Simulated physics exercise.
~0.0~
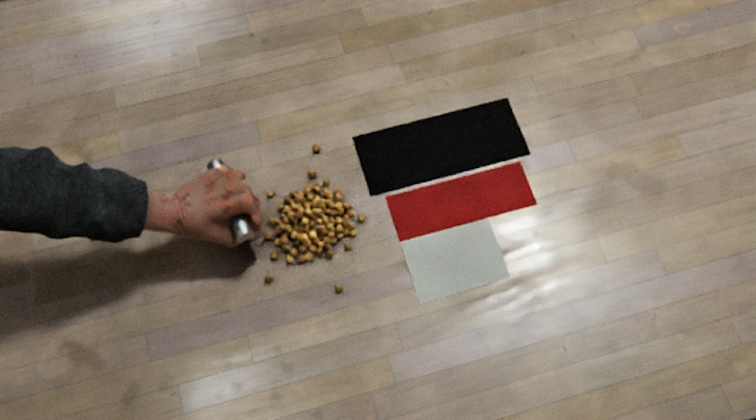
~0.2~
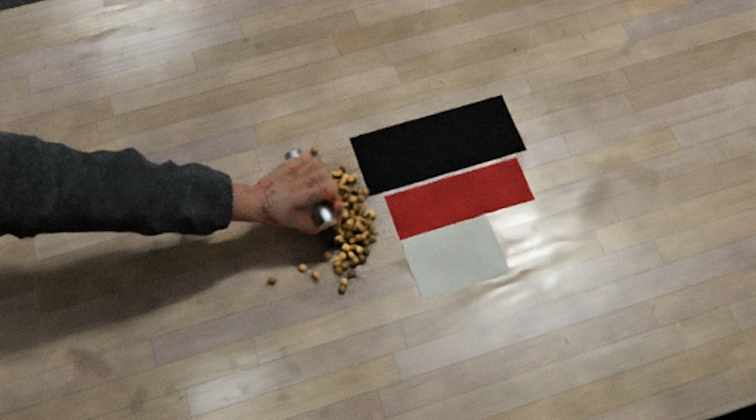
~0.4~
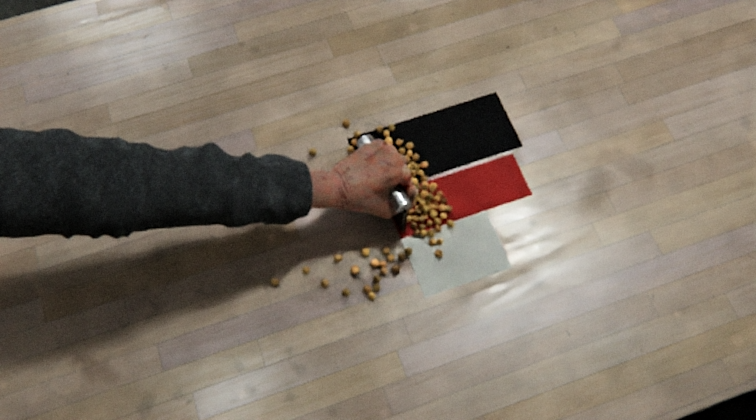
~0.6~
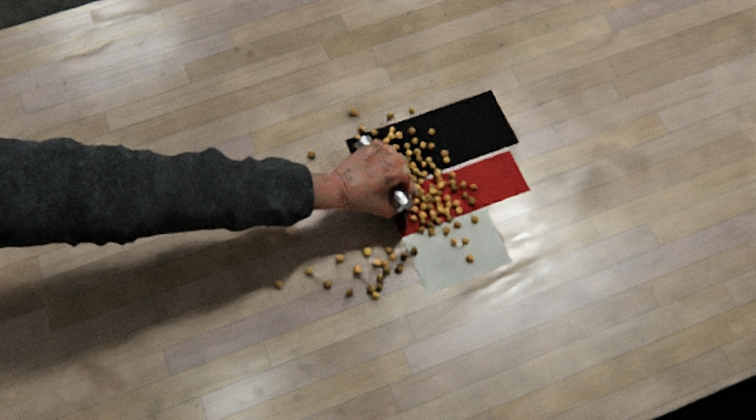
At the start, a hand in a dark grey sleeve holds a metal scraper at the left of a loose pile of small tan pieces, like dried chickpeas, on a wooden surface. Black, red and white mats lie to the right. The hand pushes the scraper rightward, squeezing the pile into a narrow band just short of the mats. It carries on to the mats' left edge, driving many pieces onto the black and red ones while others trail off below. The scraper then stops, and the pieces spread a little further right, ending mostly on black and red, with a few on white and some off the mats.
